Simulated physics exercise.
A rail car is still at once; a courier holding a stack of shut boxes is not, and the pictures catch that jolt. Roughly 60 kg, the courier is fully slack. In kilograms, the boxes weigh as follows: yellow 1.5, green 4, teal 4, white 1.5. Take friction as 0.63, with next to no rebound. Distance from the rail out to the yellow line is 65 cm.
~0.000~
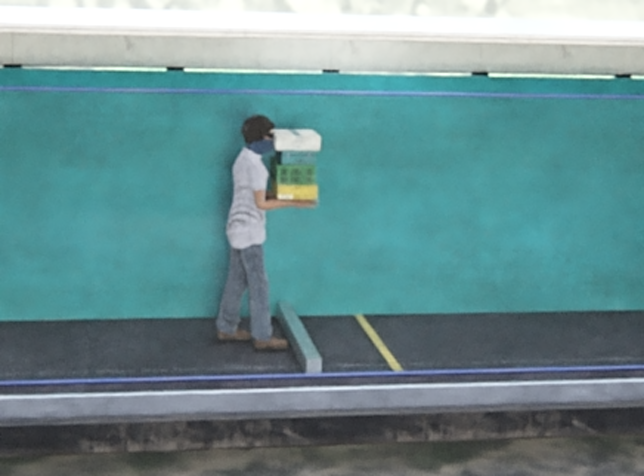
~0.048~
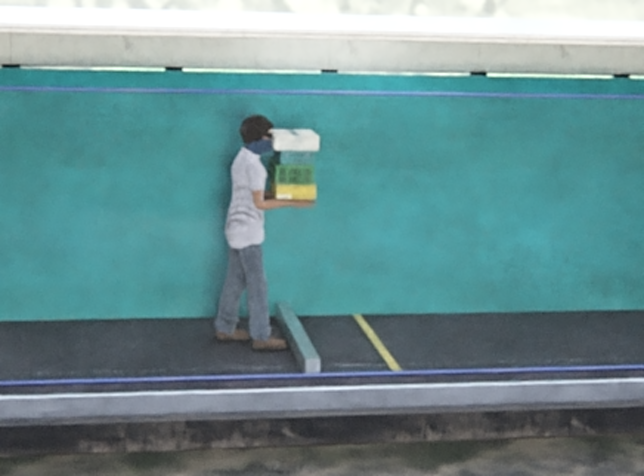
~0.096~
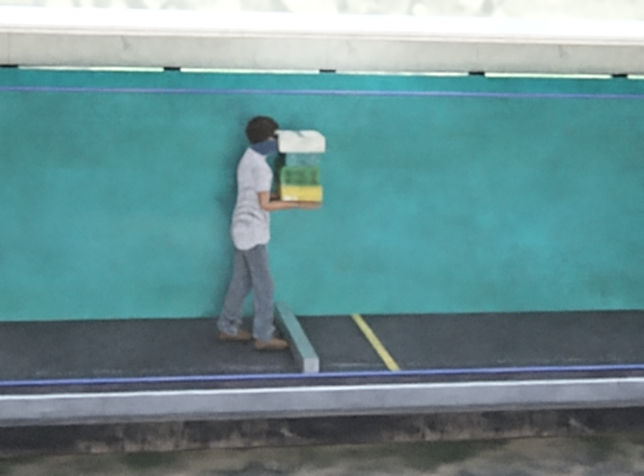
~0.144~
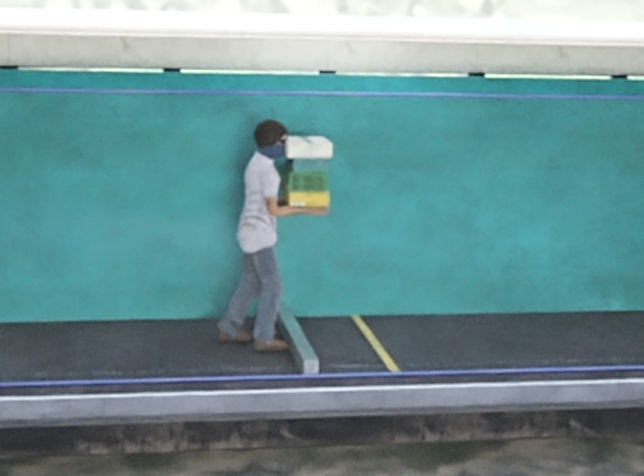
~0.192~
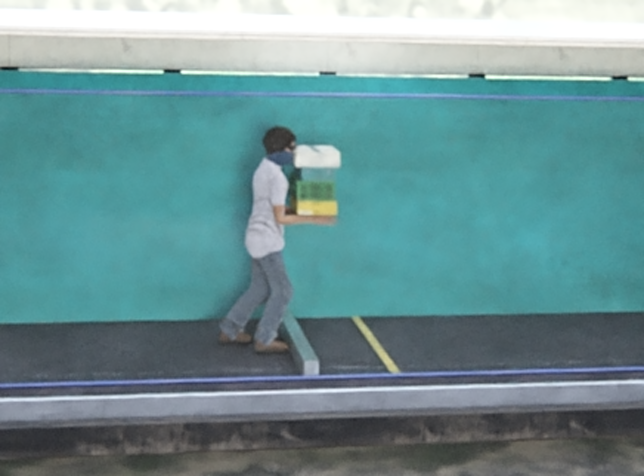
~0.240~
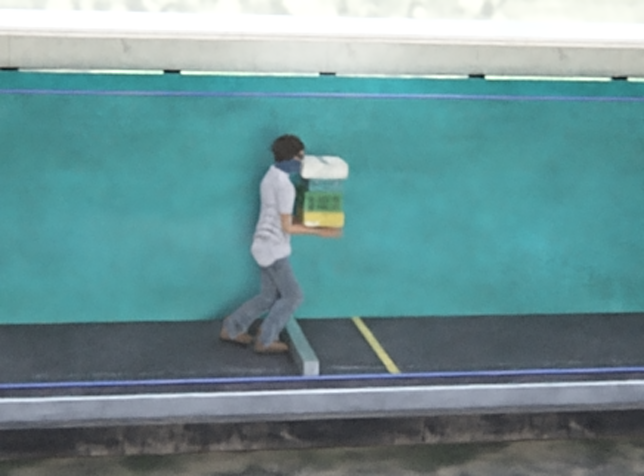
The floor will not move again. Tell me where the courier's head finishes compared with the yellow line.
Looks like it goes over the line.
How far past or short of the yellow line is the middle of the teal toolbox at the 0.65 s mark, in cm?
Past it by around 0 cm.
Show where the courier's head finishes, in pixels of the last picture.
End point: Roughly (429, 334) in the last view.
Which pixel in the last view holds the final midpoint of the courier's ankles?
I'd put it at roughly (288, 332).
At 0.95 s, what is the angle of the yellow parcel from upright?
Roughly 0°.
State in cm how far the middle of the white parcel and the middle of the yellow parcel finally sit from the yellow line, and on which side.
White parcel, 70 cm on the past side; yellow parcel, 10 cm on the short side.
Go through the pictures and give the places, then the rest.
In the first frame, courier's head (254, 143), white parcel (294, 140), yellow line (391, 360).
In the second frame, courier's head (253, 143), white parcel (293, 140).
In the third frame, courier's head (259, 144), white parcel (299, 141).
In the fourth frame, courier's head (267, 148), white parcel (306, 147).
In the fifth frame, courier's head (275, 154), white parcel (314, 156).
In the sixth frame, courier's head (283, 162), white parcel (321, 167), yellow line (388, 363). Everything loose set off at about 1.1 m/s.
After 0.45 s the courier's head is 39 cm short of the yellow line, near (328, 213) in the last picture's view; the white parcel 18 cm short of the yellow line, tilted 15°.
After 0.65 s the courier's head is 1 cm past the yellow line, near (382, 279) in the last picture's view; the white parcel 5 cm past the yellow line, tilted 10°.
After 0.95 s the courier's head is 29 cm past the yellow line, near (423, 322) in the last picture's view; the white parcel 49 cm past the yellow line, tilted 105°.
Final state at 2.5 s, yellow parcel stops short of the yellow line; green crate crosses the yellow line; teal toolbox crosses the yellow line; white parcel crosses the yellow line; courier's head crosses the yellow line.
